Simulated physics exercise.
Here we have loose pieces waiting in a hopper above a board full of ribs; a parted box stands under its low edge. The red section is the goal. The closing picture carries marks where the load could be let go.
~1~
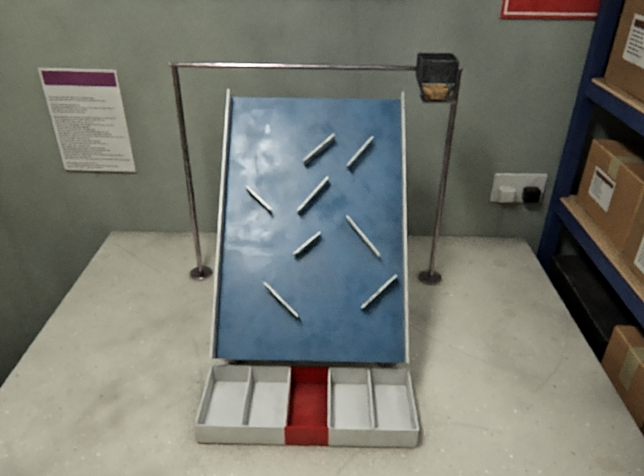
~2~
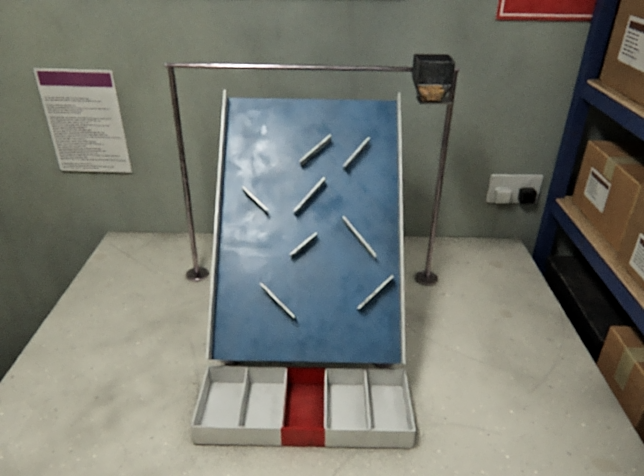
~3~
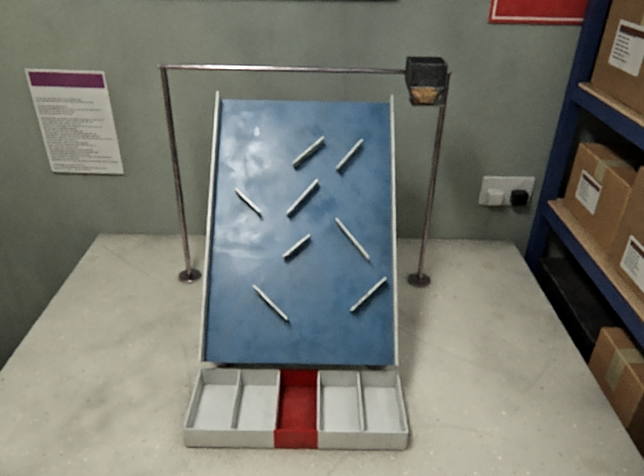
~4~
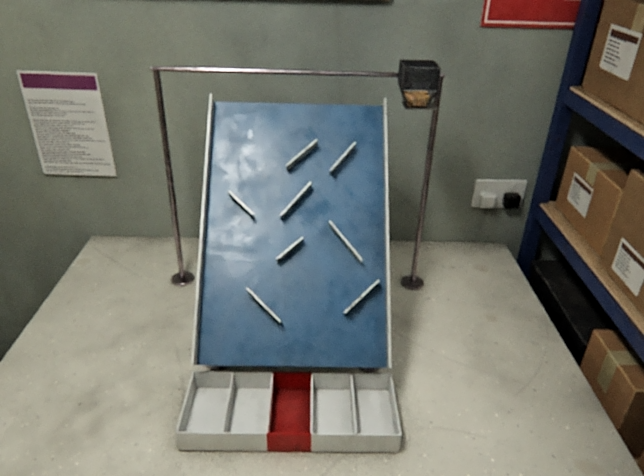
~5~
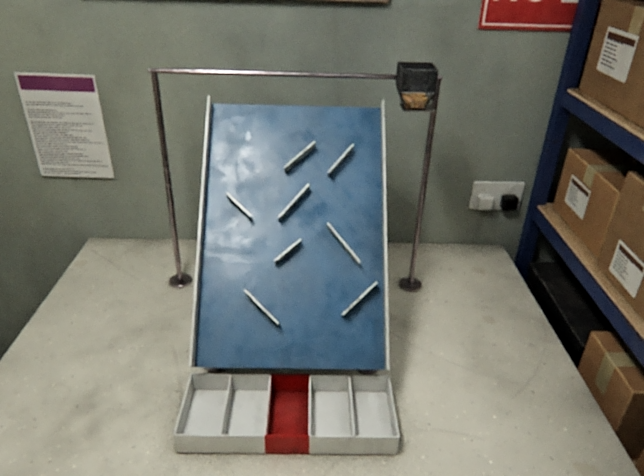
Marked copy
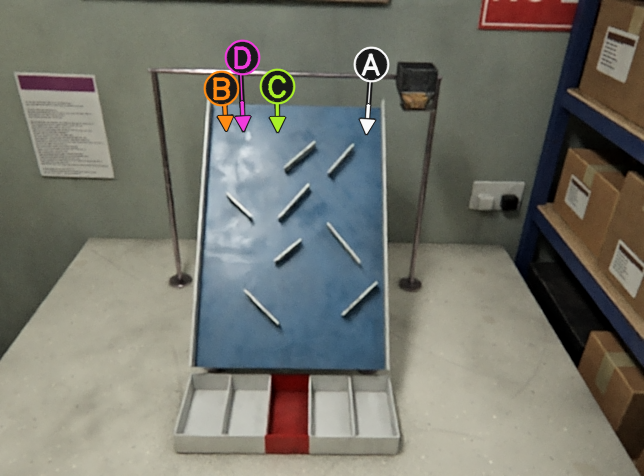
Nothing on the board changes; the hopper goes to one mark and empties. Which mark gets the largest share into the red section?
The best mark is A.
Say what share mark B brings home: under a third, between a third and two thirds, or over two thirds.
Mark B gives under a third.
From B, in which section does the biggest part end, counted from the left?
The first.
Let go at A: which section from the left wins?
It is the third one.
On the marked copy, mark A meets the board at (366, 128); mark B meets the board at (225, 125); mark C meets the board at (277, 126); mark D meets the board at (243, 125).
For mark A, close to half in the red section, close to a third in other sections, a small share outside the box.
For mark B, only a few in the red section, close to two thirds in other sections, close to a quarter outside the box.
For mark C, only a few in the red section, the bulk in other sections, a small share outside the box.
For mark D, a small share in the red section, the bulk in other sections, a small share outside the box.
